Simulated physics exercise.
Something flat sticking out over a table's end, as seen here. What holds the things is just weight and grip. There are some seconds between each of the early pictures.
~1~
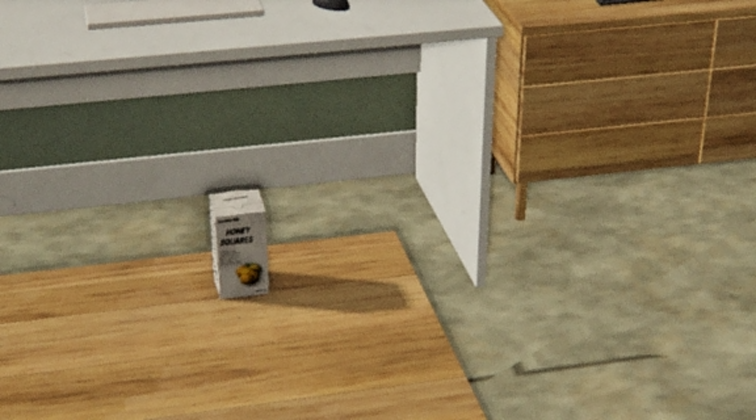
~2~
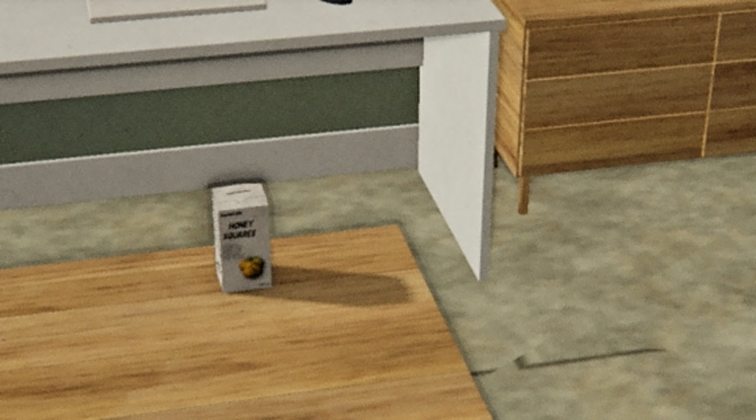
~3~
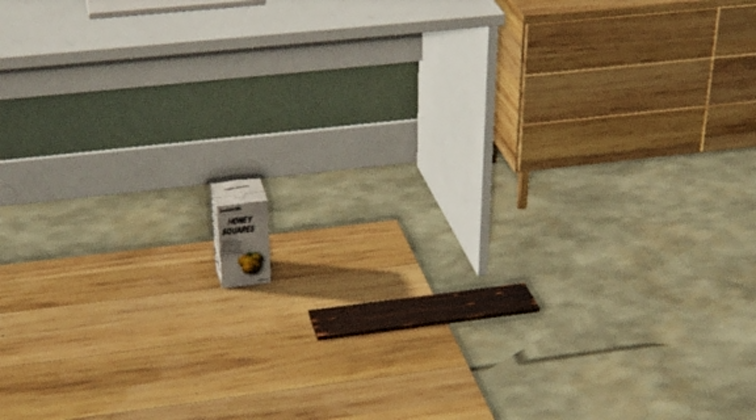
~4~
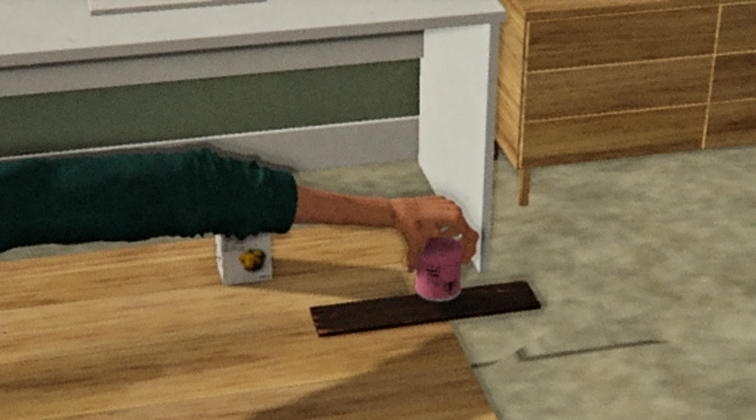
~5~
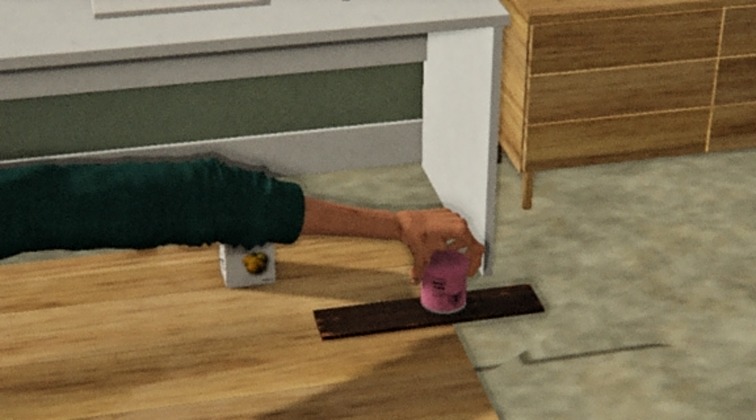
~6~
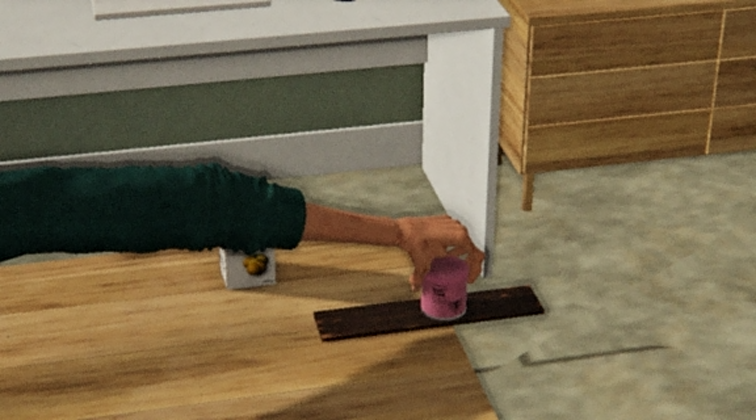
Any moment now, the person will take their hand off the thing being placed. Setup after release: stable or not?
It ends up where it was.
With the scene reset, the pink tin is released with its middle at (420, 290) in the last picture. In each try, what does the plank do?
In that case it does not fall.
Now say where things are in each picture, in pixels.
The last thing is not in view yet, in the first frame.
The last thing is not in view yet, in the second frame.
The last thing is not in view yet; black plank (424, 311), in the third frame.
Coming down; pink tin (439, 269); black plank (425, 308), in the fourth frame.
Coming down; pink tin (444, 281); black plank (429, 311), in the fifth frame.
In place under the hand; pink tin (444, 288); black plank (429, 313), in the sixth frame.
Then, 0.40 s later than the last frame, all is still.
Then, 1.10 s later than the last frame, pink tin resting near (444, 288).
When it is over, all 3 as before. End places, in pixels of the last picture, pink tin near (444, 288). The plank keeps its balance.
